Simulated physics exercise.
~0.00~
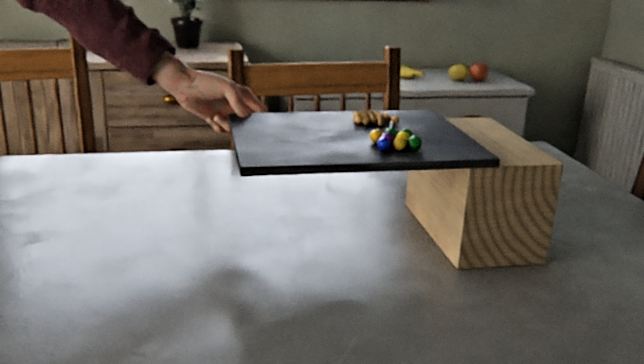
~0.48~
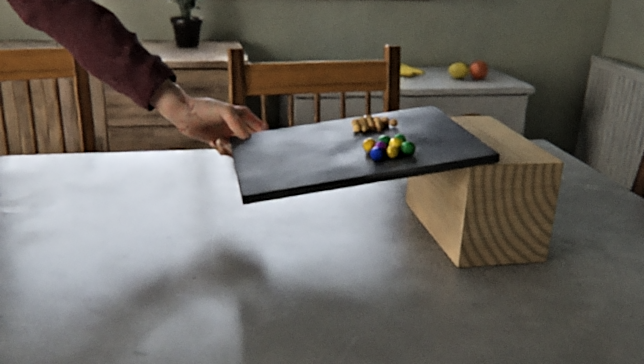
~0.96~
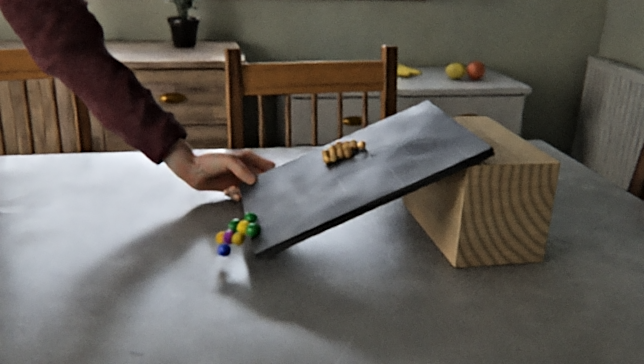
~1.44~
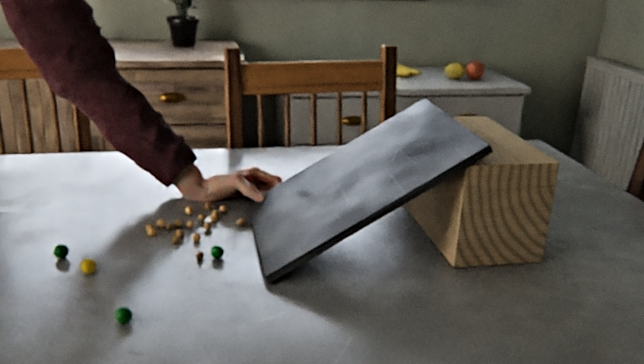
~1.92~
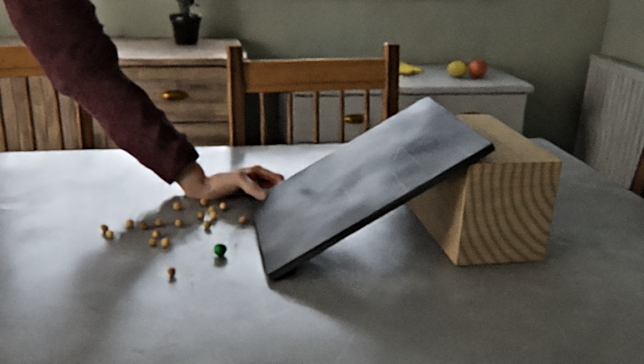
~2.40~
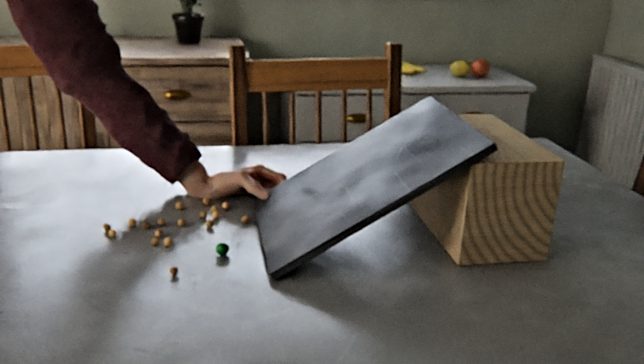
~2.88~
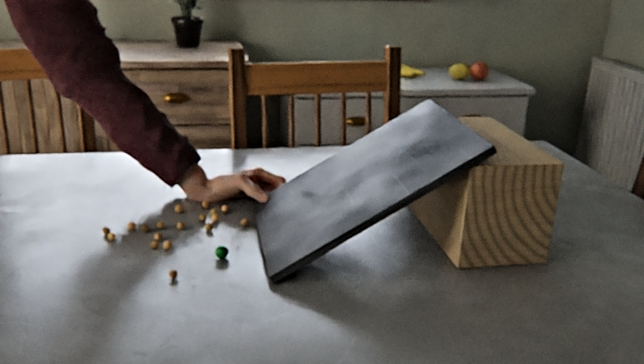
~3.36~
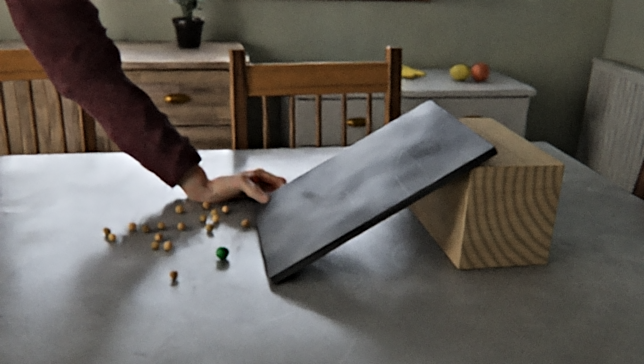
A hand lowers a board's end, and colourful balls roll farther than small tan pieces.
